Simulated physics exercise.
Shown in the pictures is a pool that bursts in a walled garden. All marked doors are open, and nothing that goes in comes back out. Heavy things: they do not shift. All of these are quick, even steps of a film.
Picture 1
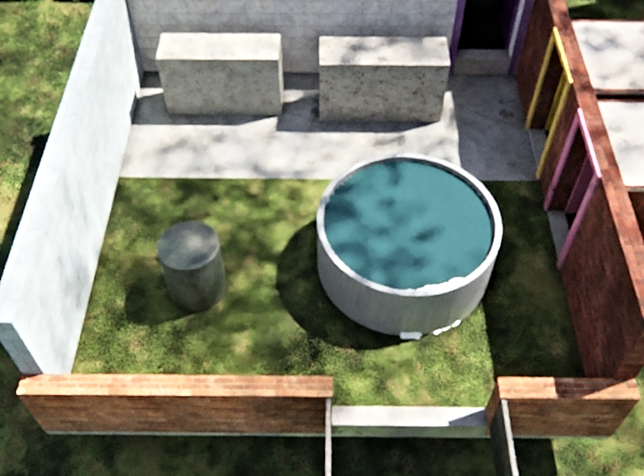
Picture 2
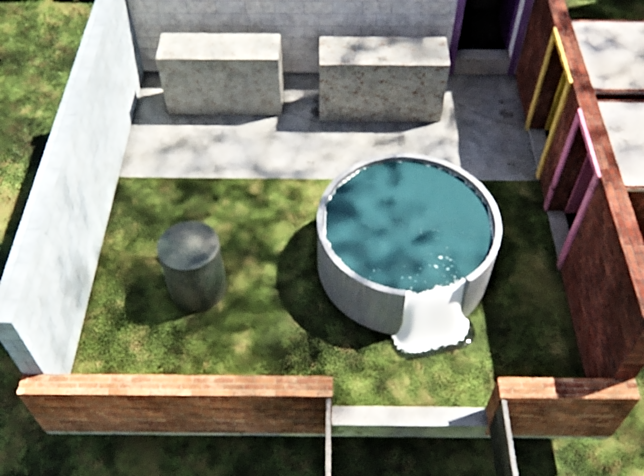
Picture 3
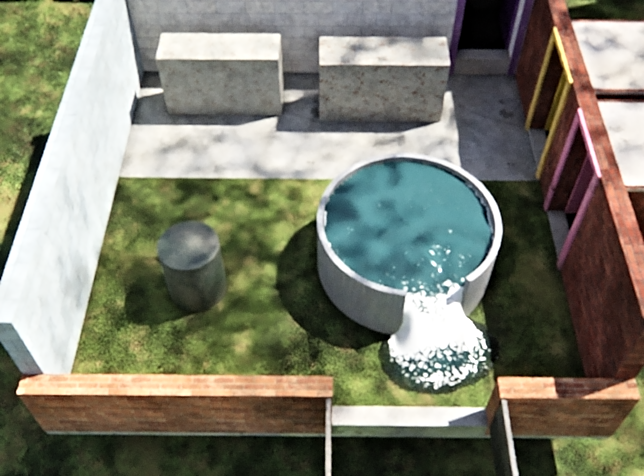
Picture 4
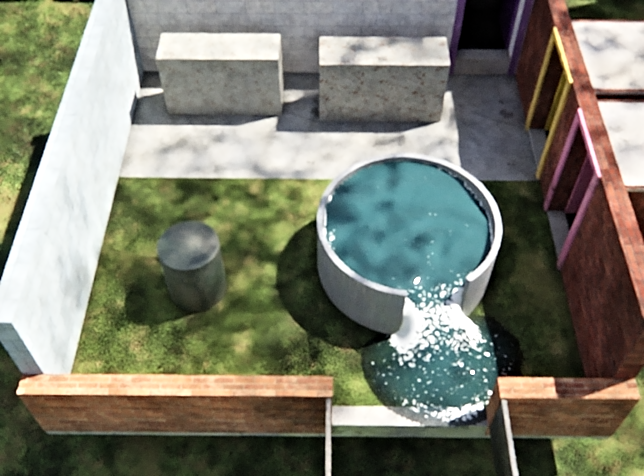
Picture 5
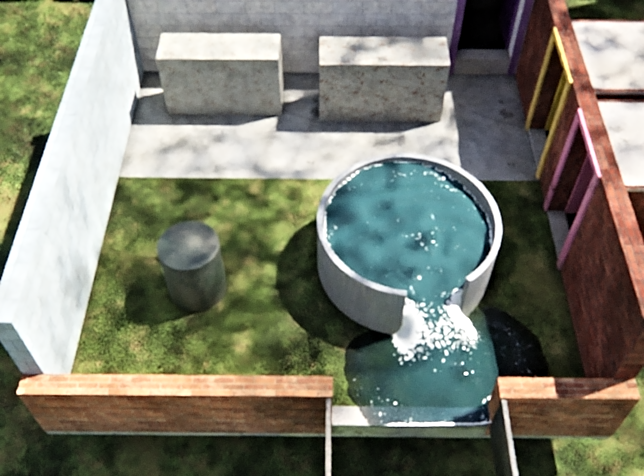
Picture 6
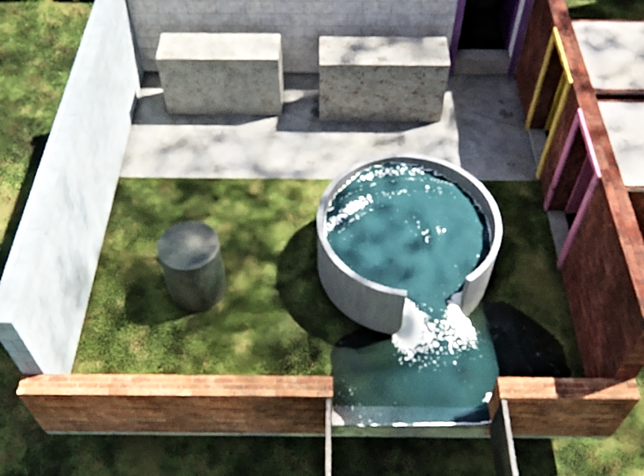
In a walled garden, water bursts from a round tank's front and spreads across the grass.
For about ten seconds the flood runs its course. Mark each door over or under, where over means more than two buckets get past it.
Pink door - over; purple door - under; yellow door - under.
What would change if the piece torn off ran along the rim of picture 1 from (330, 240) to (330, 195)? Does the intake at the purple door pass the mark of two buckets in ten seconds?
My reading: The purple one stays under.
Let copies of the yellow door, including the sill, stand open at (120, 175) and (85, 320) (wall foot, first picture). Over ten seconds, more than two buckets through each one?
Taking them in the order asked, one ends up below, the other ends up below.
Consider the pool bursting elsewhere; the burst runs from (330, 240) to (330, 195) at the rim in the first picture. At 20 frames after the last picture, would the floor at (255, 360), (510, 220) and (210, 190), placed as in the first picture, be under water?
Submerged, bone-dry, submerged.
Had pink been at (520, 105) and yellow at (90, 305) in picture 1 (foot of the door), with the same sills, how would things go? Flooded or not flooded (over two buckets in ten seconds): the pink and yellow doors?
So the pink door goes beyond the limit; as for the yellow door, it stays beneath the limit.
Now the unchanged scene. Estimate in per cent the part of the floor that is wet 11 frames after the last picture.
20 %, roughly.
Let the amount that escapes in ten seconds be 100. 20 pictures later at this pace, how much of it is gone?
My guess would be around 60 percent.
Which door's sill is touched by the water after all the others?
My answer is the door marked purple.
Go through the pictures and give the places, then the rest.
Still water in the round tank at (408, 223), in the first picture.
Water pours out at (432, 317) and has run to (399, 347), in the second picture.
Water pours out at (432, 318) and has run to a hidden place, in the third picture.
The front is at a hidden place, out from the gap at (432, 319), in the fourth picture.
Water pours out at (432, 318) and has run to a hidden place, in the fifth picture.
The front is at a hidden place, out from the gap at (432, 318), in the sixth picture.
A moment on, water covers 15 % of the floor; the pink door not reached, the purple door not reached, the yellow door not reached.
Next, water covers 20 % of the floor; the pink door wet at the sill, nothing in, the purple door not reached, the yellow door not reached.
Then, water covers 30 % of the floor; the pink door under two buckets in, the purple door not reached, the yellow door wet at the sill, nothing in.
Later, water covers 45 % of the floor; the pink door over two buckets in, the purple door wet at the sill, nothing in, the yellow door wet at the sill, nothing in.
In the end, water covers 60 % of the floor; the pink door over two buckets in, the purple door wet at the sill, nothing in, the yellow door wet at the sill, nothing in.
